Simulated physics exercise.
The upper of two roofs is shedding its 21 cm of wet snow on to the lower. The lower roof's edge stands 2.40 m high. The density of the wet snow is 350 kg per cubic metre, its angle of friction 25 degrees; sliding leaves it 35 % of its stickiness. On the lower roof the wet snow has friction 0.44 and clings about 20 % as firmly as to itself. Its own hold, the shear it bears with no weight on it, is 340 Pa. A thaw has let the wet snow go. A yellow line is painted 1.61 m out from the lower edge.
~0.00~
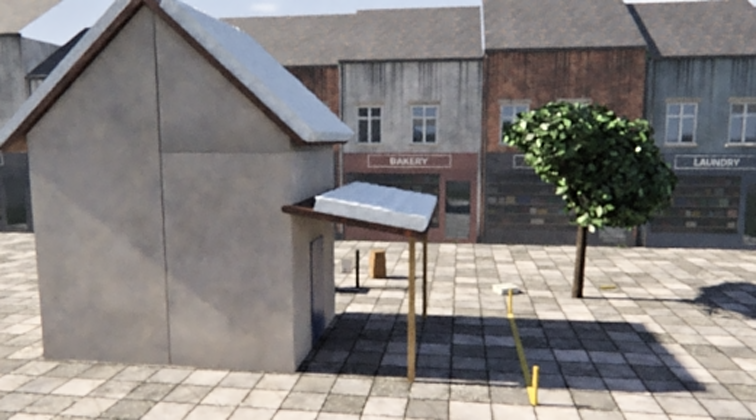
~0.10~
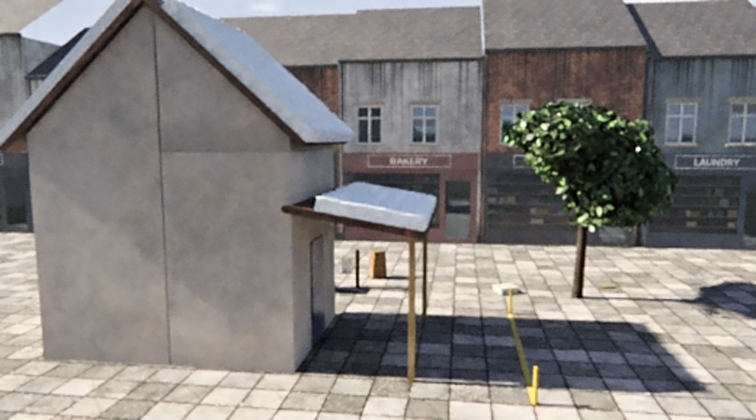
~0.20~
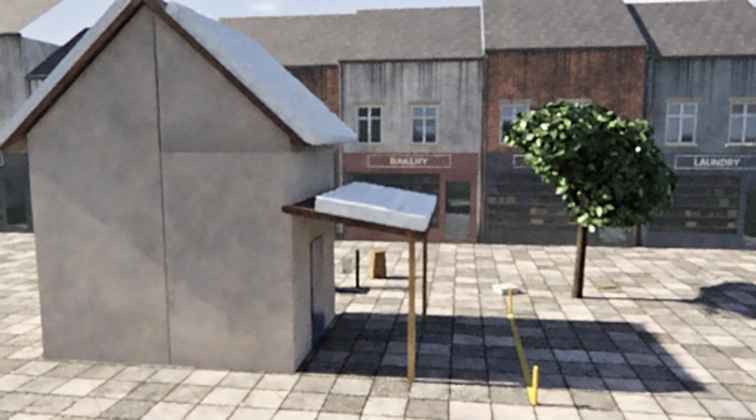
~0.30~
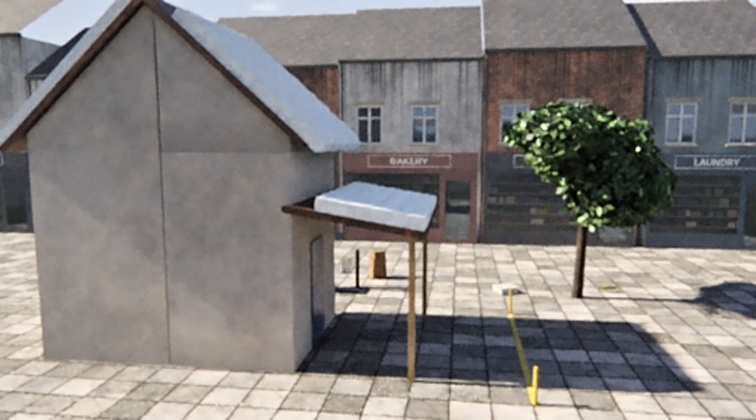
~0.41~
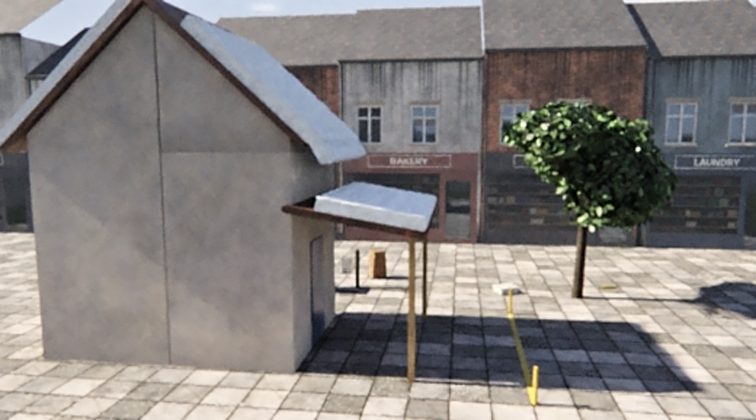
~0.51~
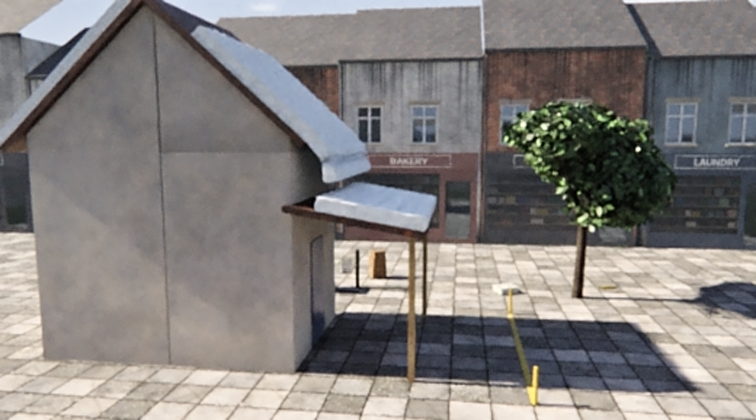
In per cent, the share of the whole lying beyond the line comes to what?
It comes to some 37 %.
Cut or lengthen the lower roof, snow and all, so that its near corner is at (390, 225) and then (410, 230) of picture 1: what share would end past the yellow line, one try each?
In that order: 40 %, 40 %.
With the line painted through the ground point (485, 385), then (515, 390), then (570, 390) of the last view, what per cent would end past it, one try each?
In that order: 50 %, 45 %, 25 %.
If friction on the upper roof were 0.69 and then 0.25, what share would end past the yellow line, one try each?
In that order: 4 %, 35 %.
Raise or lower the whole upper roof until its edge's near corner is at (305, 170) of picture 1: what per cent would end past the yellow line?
In that case some 12 per cent.
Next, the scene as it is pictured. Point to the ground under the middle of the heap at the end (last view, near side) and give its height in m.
Near (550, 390), some 0.3 m high.
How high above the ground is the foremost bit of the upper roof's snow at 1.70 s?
About 0.4 m.
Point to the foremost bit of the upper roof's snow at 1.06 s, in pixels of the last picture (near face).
Around (421, 211).
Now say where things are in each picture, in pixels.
Front end of the wet snow at (306, 130), in the first picture.
Front end of the wet snow at (307, 132), its middle shifted 2.8 cm, 1 % of it past the upper edge, in one piece, in the second picture.
Front end of the wet snow at (311, 136), its middle shifted 11 cm, 4 % of it past the upper edge, in one piece, in the third picture.
Front end of the wet snow at (317, 141), its middle shifted 24 cm, 8 % of it past the upper edge, in one piece, in the fourth picture.
Front end of the wet snow at (325, 152), its middle shifted 43 cm, 14 % of it past the upper edge, cracking, in the fifth picture.
Front end of the wet snow at (333, 170), its middle shifted 68 cm, 22 % of it past the upper edge, cracking, in the sixth picture.
By 1.06 s, none is below the lower edge and 0 % is past the line.
By 1.70 s, 38 % is below the lower edge and 0 % is past the line.
By 2.35 s, 60 % is below the lower edge and 37 % is past the line.
By 3.00 s, 60 % is below the lower edge and 37 % is past the line.
By 3.10 s, at the end, 60 % is below the lower edge and 37 % is past the line.
